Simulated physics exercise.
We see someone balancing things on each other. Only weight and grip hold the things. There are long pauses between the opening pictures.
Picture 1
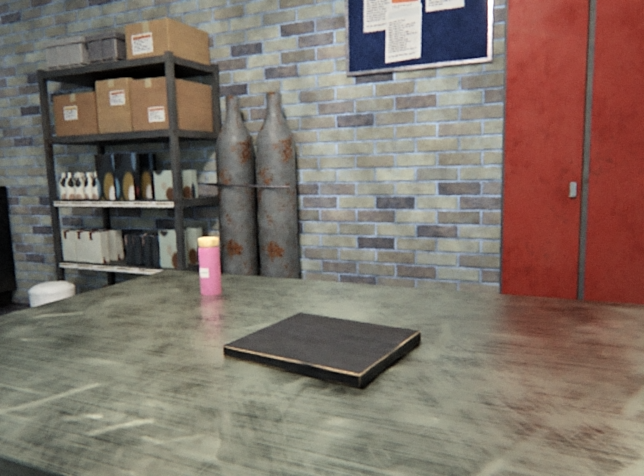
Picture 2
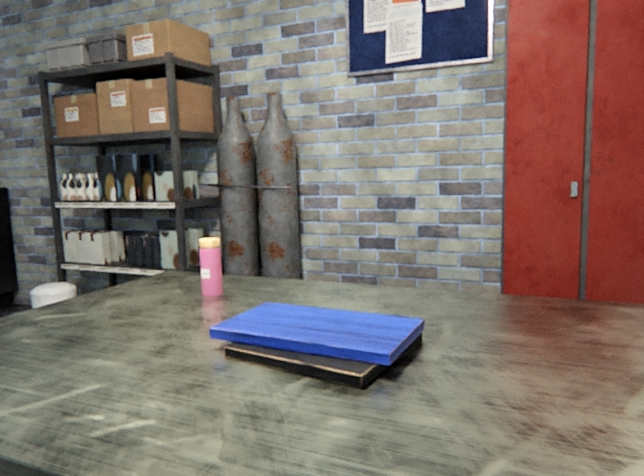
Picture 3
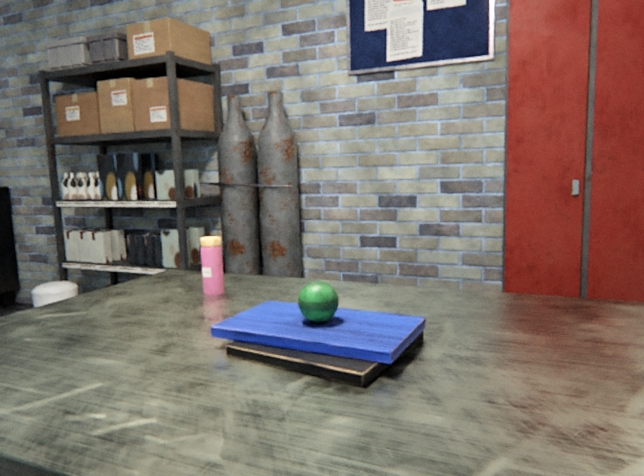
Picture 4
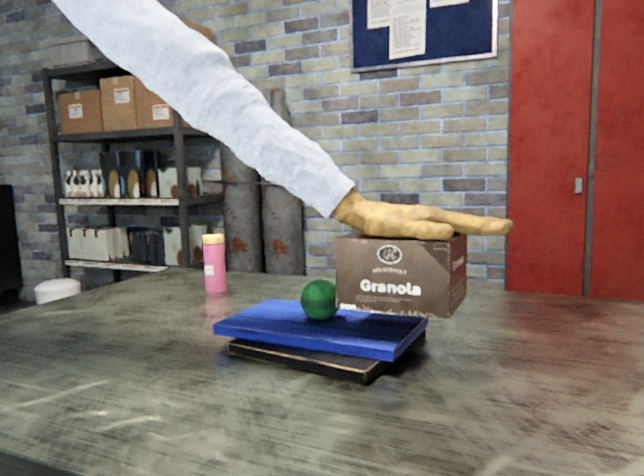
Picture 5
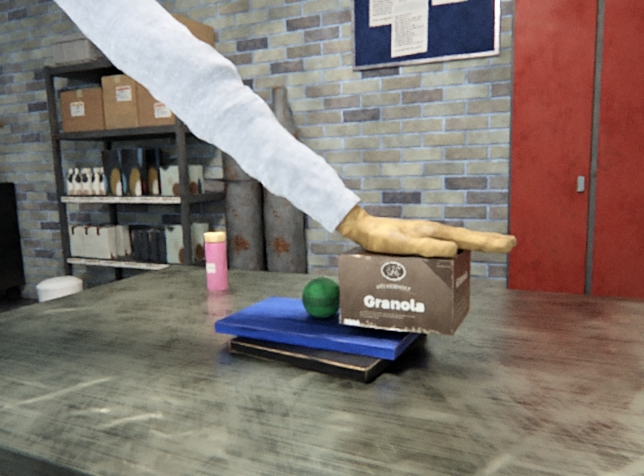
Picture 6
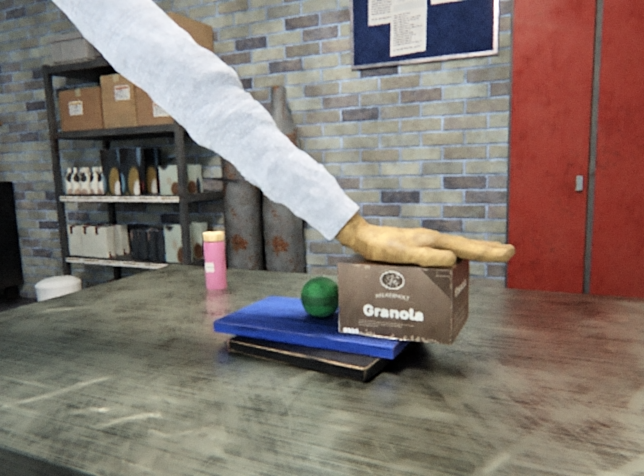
In the video, a blue board and then a green ball appear on top of a black board on a table, and a hand lowers a brown granola box beside the ball at the blue board's right edge.
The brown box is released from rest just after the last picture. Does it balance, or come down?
It holds.
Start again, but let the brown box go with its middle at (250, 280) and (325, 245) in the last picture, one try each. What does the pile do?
First try: It keeps its balance; second try: It comes apart.
Then, 0.60 s on from there, no change.
Then, 1.40 s on from there, things are still on the move.
Then, 1.90 s on from there, no change.
Then, 2.70 s on from there, brown box resting near (405, 292).
In the end, all 5 unmoved. At the end, from the last picture's camera, brown box near (405, 292). The pile keeps its balance.
